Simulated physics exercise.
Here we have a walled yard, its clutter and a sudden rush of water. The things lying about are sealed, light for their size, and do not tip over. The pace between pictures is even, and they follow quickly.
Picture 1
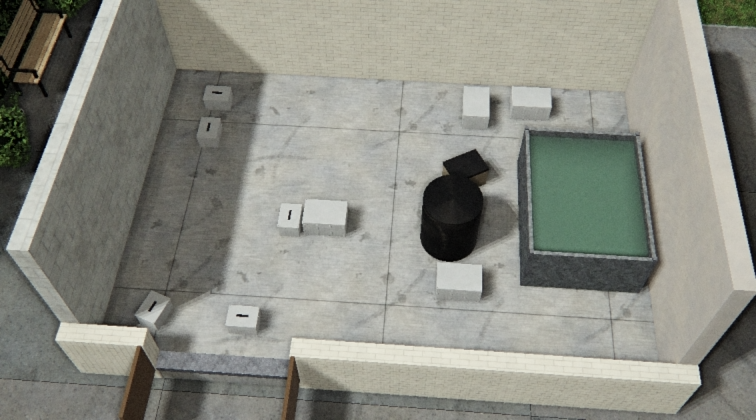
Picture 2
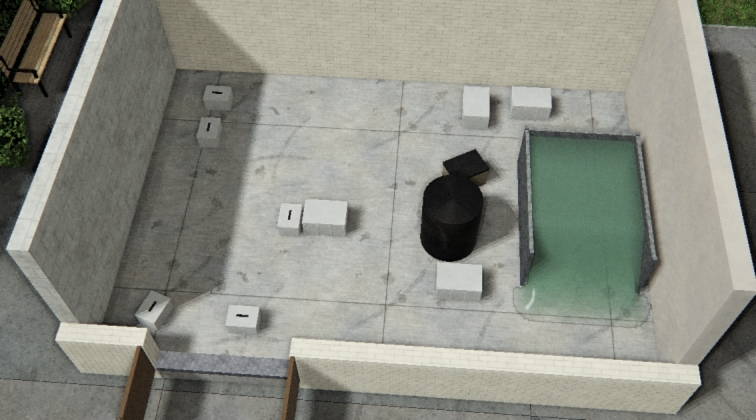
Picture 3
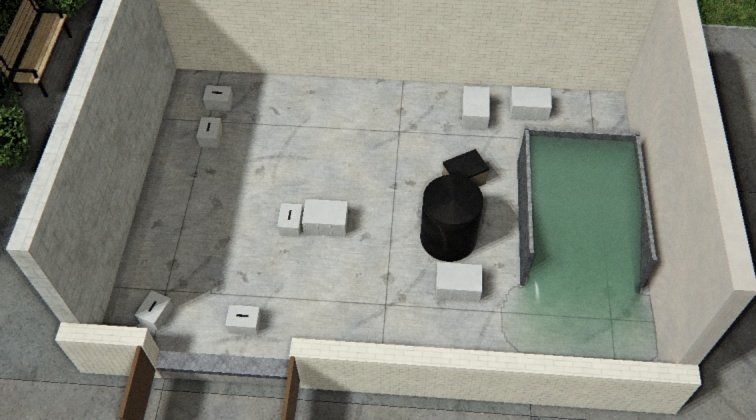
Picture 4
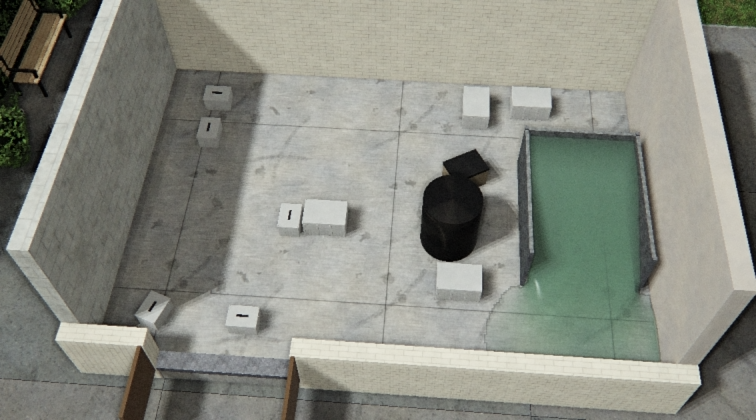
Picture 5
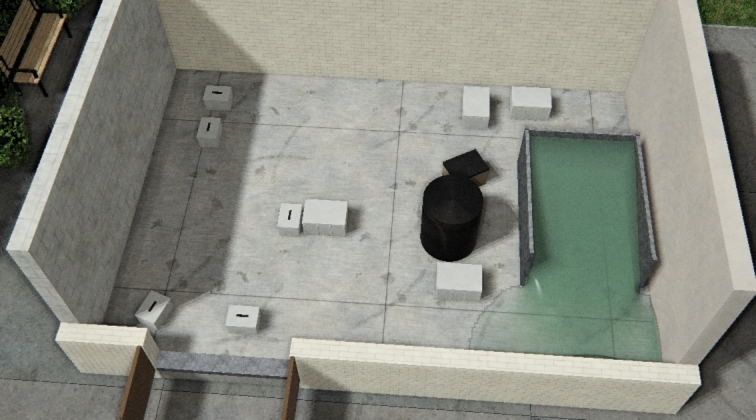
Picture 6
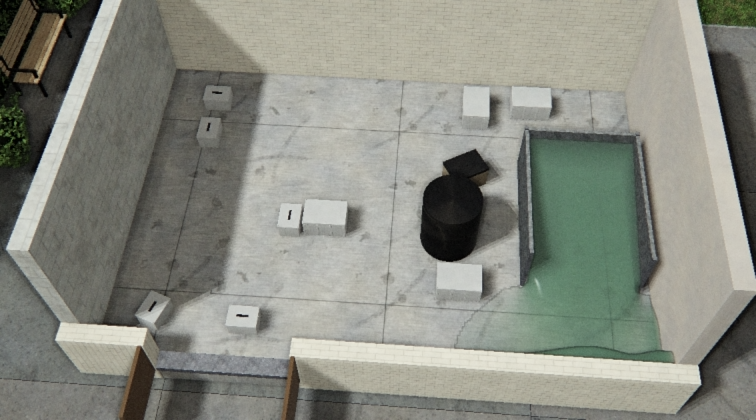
Green water pours out of the near end of a dark-walled tank at the right of a pale walled yard, seen from high above. A black cylinder and a dark box stand left of the tank, with white and light grey blocks scattered across the stone floor. The water spreads toward the front wall and leftward along it, while the blocks and camera stay still.
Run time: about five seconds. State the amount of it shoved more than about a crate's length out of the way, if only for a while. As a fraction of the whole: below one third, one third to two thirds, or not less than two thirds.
Low band.
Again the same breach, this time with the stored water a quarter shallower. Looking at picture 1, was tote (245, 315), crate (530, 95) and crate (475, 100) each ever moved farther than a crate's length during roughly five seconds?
First one cleared the mark, second one missed the mark, third one missed the mark.
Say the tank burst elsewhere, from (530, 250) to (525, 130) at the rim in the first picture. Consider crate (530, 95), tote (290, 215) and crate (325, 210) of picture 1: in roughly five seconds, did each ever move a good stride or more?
In turn: Stayed short, stayed short, stayed short.
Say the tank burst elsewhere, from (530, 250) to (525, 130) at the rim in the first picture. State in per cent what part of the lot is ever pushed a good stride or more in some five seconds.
That works out to about 60 per cent of them.
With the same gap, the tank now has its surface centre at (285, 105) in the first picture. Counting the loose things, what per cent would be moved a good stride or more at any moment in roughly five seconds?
My answer would be about 40 in a hundred.
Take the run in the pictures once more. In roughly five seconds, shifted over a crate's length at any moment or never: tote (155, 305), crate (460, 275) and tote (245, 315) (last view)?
Taking them as listed, the first cleared the mark, the next remained nearby, and the last cleared the mark.
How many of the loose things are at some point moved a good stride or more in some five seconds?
The total here is 2.
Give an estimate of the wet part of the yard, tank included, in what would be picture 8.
About 20 per cent.
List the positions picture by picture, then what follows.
In the first frame, a tote at (290, 215), on the bottom; a crate at (460, 276) rests on the ground; 0 of 10 have shifted.
In the second frame, a tote at (290, 215) rests on the ground; a crate at (460, 276), on the bottom; 0 of 10 have shifted.
In the third frame, a tote at (290, 215) rests on the ground; a crate at (460, 276), on the bottom; 0 of 10 have shifted.
In the fourth frame, a tote at (290, 215) rests on the ground; a crate at (460, 276), on the bottom; 0 of 10 have shifted.
In the fifth frame, a tote at (290, 215), on the bottom; a crate at (460, 276), on the bottom; 0 of 10 have shifted.
In the sixth frame, a tote at (290, 215), on the bottom; a crate at (460, 276), on the bottom; 0 of 10 have shifted.
A moment on, 0 of 10 are well off their spots; 0 afloat.
Next, 0 of 10 are well off their spots; 0 afloat.
Later, 2 of 10 are well off their spots; 2 afloat.
In the end, 2 of 10 are well off their spots, and 2 have been at some point; 2 afloat.
